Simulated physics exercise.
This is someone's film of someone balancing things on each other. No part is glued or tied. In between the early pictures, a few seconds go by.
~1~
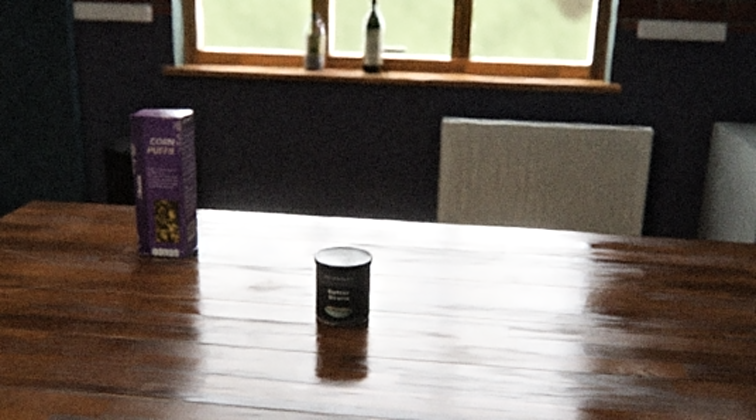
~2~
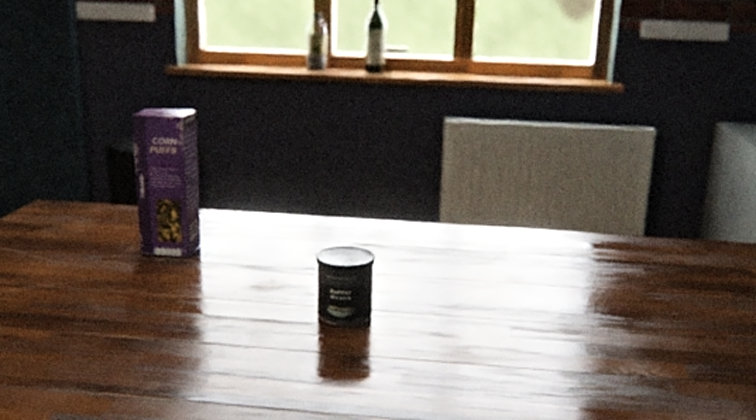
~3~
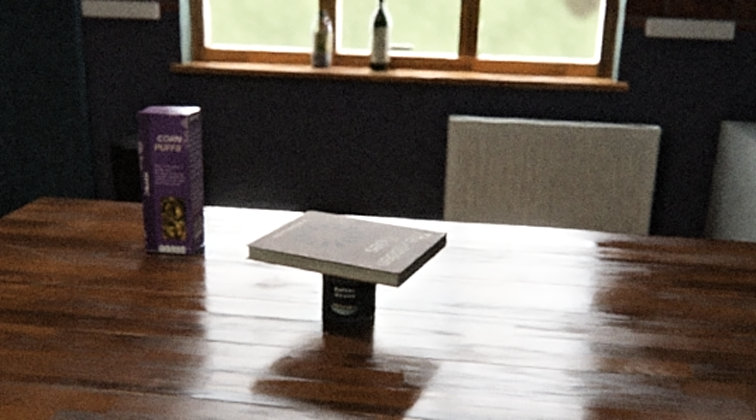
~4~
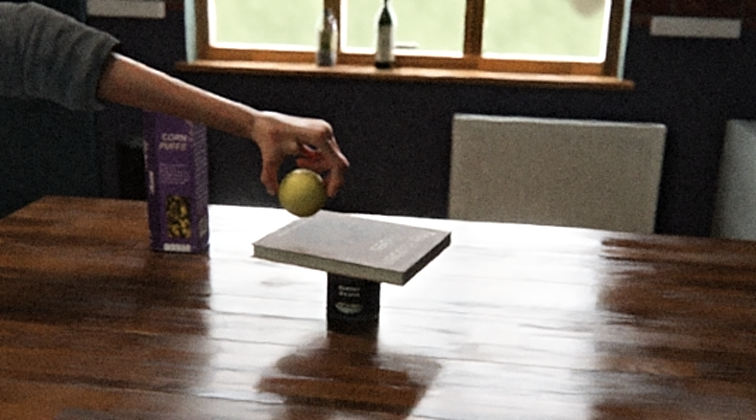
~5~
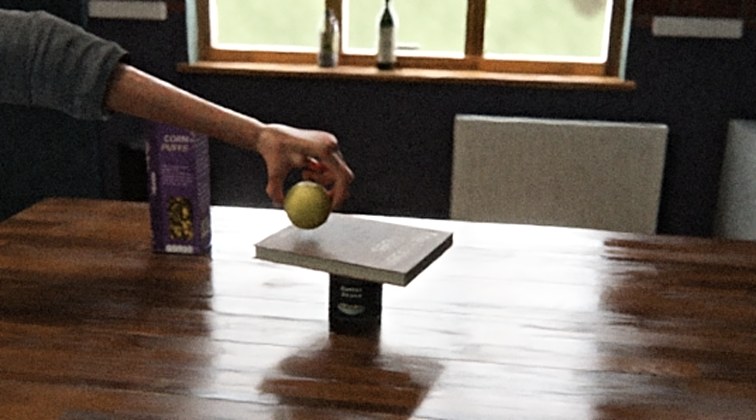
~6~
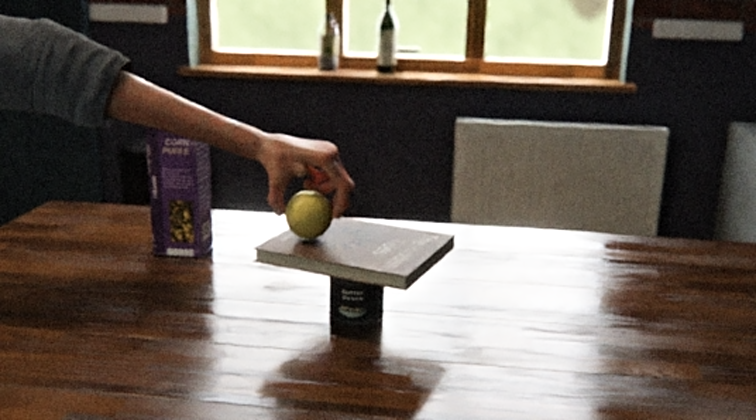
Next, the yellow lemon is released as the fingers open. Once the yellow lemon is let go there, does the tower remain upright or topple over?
Safe.
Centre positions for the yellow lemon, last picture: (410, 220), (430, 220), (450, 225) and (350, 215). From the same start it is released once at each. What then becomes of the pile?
Attempt one, the pile survives; attempt two, it survives; attempt three, it falls over; attempt four, it survives.
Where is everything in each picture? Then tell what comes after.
In the first frame, the last thing is not in view yet; purple carton (166, 183).
In the second frame, the last thing is not in view yet; black pot (345, 285).
In the third frame, the last thing is not in view yet; brown book (349, 245).
In the fourth frame, coming down; yellow lemon (303, 193); purple carton (178, 179).
In the fifth frame, coming down; yellow lemon (308, 206); black pot (356, 283).
In the sixth frame, set down, still held; yellow lemon (309, 215); brown book (357, 248).
Then, 0.40 s on from there, no change.
Then, 1.20 s on from there, yellow lemon resting near (309, 216).
In the end, all 4 unmoved. At the end, from the last picture's camera, yellow lemon near (309, 216). The pile stays up.
